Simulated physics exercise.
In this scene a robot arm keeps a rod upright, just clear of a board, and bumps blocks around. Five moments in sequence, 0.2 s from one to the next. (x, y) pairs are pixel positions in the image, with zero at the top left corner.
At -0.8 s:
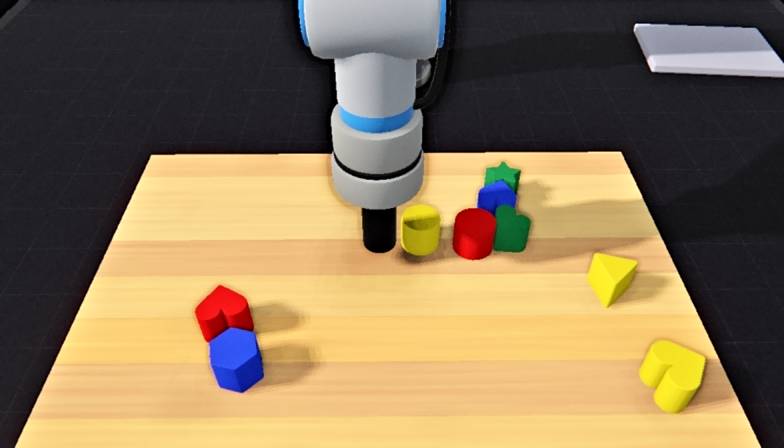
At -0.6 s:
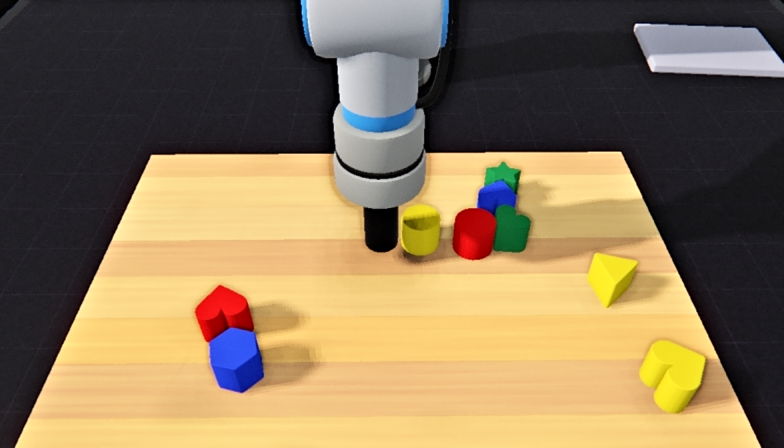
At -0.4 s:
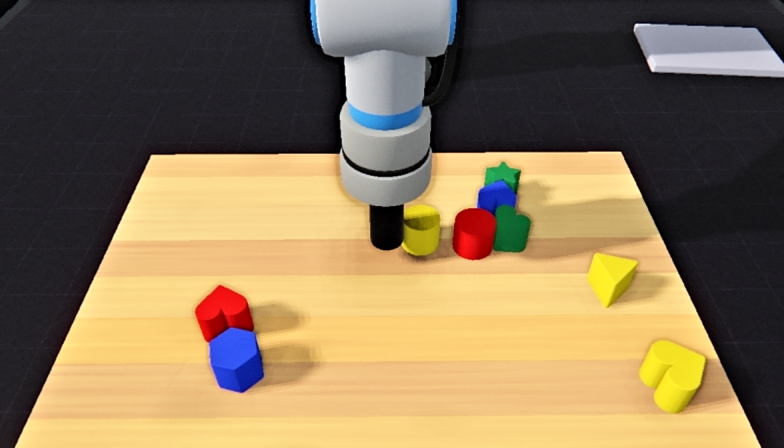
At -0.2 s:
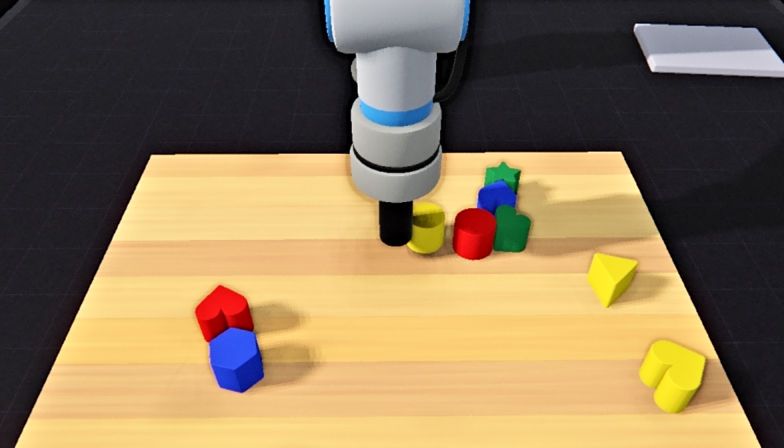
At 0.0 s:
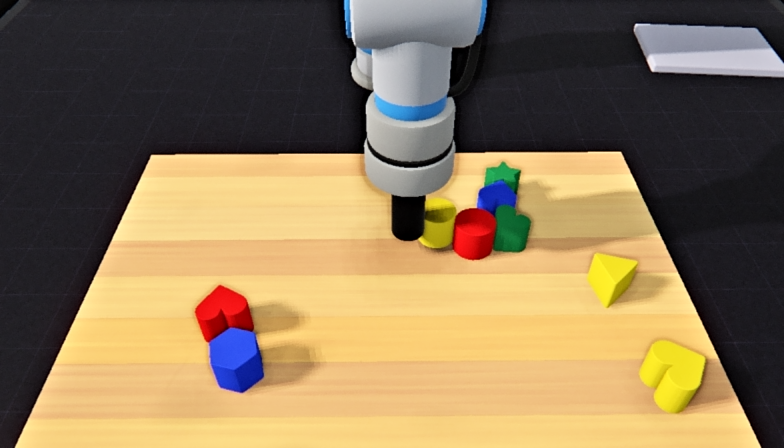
On a light wooden board scattered with coloured blocks, a robot arm's black rod moved slightly right and nudged the yellow cylinder a short way toward the red one, while the other blocks stayed still.
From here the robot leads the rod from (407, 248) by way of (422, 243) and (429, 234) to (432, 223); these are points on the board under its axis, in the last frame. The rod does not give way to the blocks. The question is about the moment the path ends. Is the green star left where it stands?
Yes, that is what happens.
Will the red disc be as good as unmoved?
No
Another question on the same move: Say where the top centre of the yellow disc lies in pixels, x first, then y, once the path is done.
It will end up at (464, 189).
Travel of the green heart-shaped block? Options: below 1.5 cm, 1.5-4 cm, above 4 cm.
Within 1.5 cm.
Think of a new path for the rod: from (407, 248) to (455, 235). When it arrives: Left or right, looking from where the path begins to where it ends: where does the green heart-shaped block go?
It moves right.
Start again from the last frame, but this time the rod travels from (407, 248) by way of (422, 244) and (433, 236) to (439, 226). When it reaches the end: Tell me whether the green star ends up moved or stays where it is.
Still in place.
The first path, step by step. Halfway along, rod at (428, 221); yellow disc at (455, 199); red disc at (485, 218); green heart-shaped block at (522, 219), turned 15° anticlockwise.
At the end, rod at (433, 206); yellow disc at (464, 189); red disc at (485, 218); blue heart-shaped block at (502, 192); green star in place; green heart-shaped block at (522, 219), turned 15° anticlockwise.
